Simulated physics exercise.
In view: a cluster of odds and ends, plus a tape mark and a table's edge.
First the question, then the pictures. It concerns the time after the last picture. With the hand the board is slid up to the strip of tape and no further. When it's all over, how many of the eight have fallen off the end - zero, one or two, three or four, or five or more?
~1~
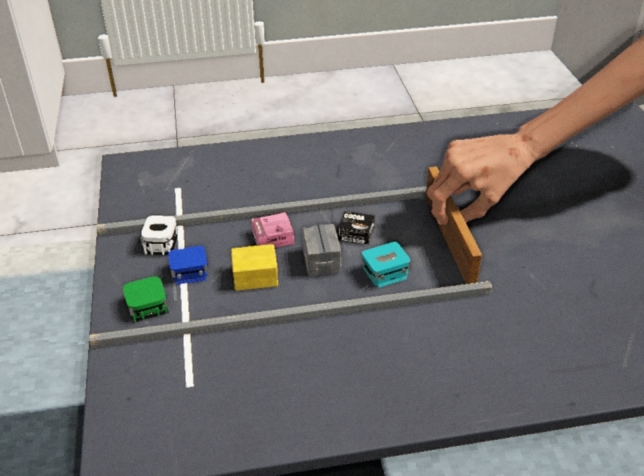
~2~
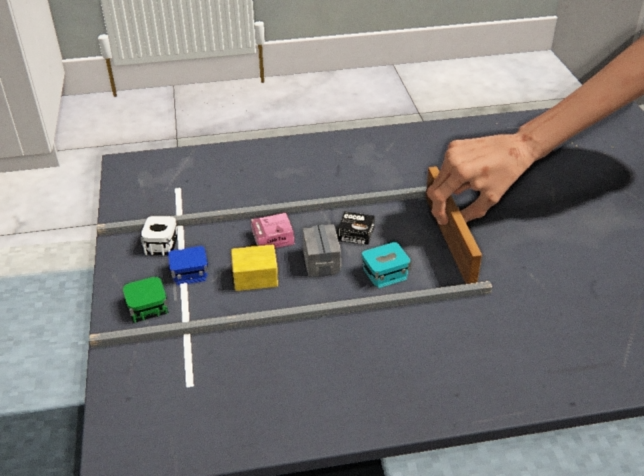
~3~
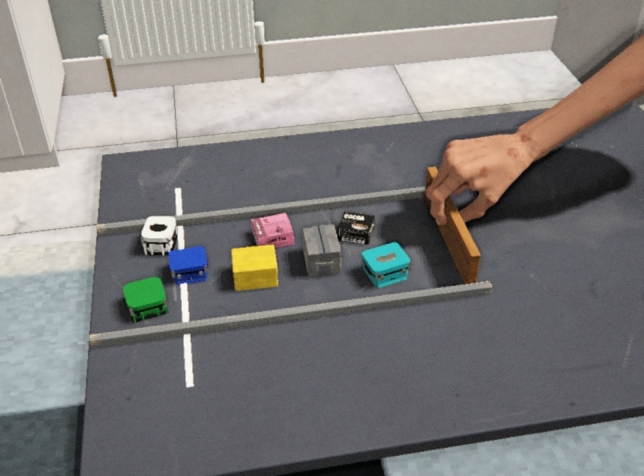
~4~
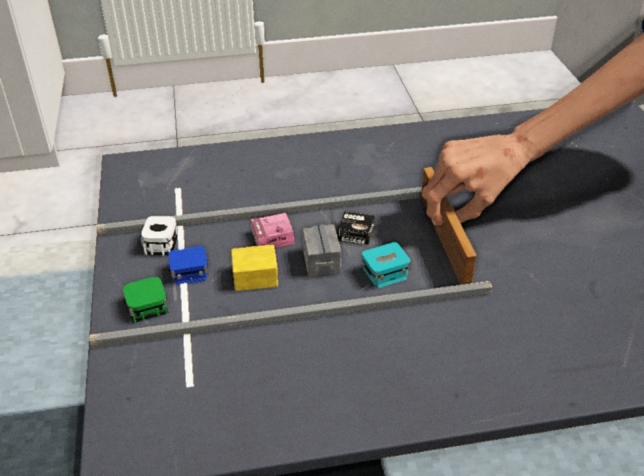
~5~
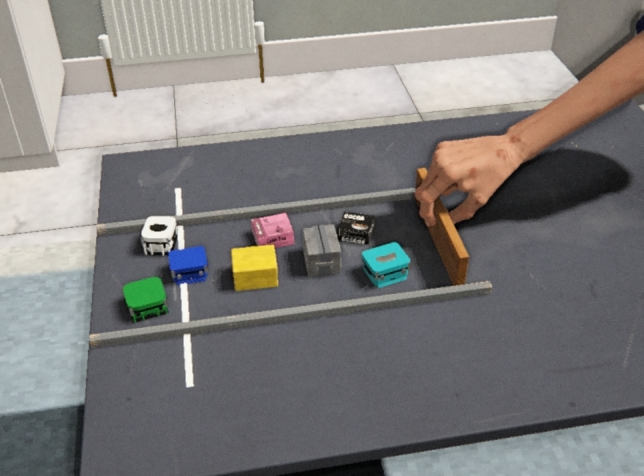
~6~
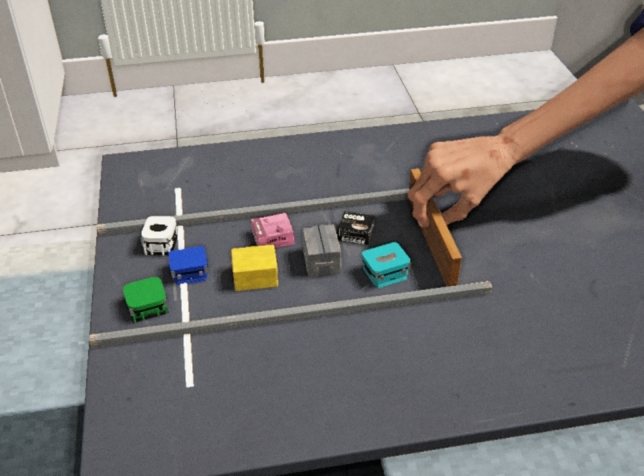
Ha, one or two come down.
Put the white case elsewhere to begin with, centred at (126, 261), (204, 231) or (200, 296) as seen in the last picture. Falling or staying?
Going through them in turn, the case fails to stay, then sits tight, then sits tight.
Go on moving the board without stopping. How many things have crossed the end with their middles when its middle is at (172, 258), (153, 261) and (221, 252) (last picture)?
Respectively, 4, 4 and 1.
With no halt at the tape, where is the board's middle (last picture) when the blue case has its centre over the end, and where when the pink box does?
At (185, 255) for the blue case; at (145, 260) for the pink box.
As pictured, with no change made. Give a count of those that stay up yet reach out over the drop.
That comes to 2 of them.
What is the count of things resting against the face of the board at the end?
That makes 2.
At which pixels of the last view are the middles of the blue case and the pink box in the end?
You'll see the blue case at (93, 266), with the pink box at (130, 245).
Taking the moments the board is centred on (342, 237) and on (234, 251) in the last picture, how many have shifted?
4 and 8.
Soon after, none off yet; green case at rest near (146, 300); white case at rest near (160, 236); blue case at rest near (189, 266).
At rest, the number that fall off is one or two; fallen, yellow block and green case.
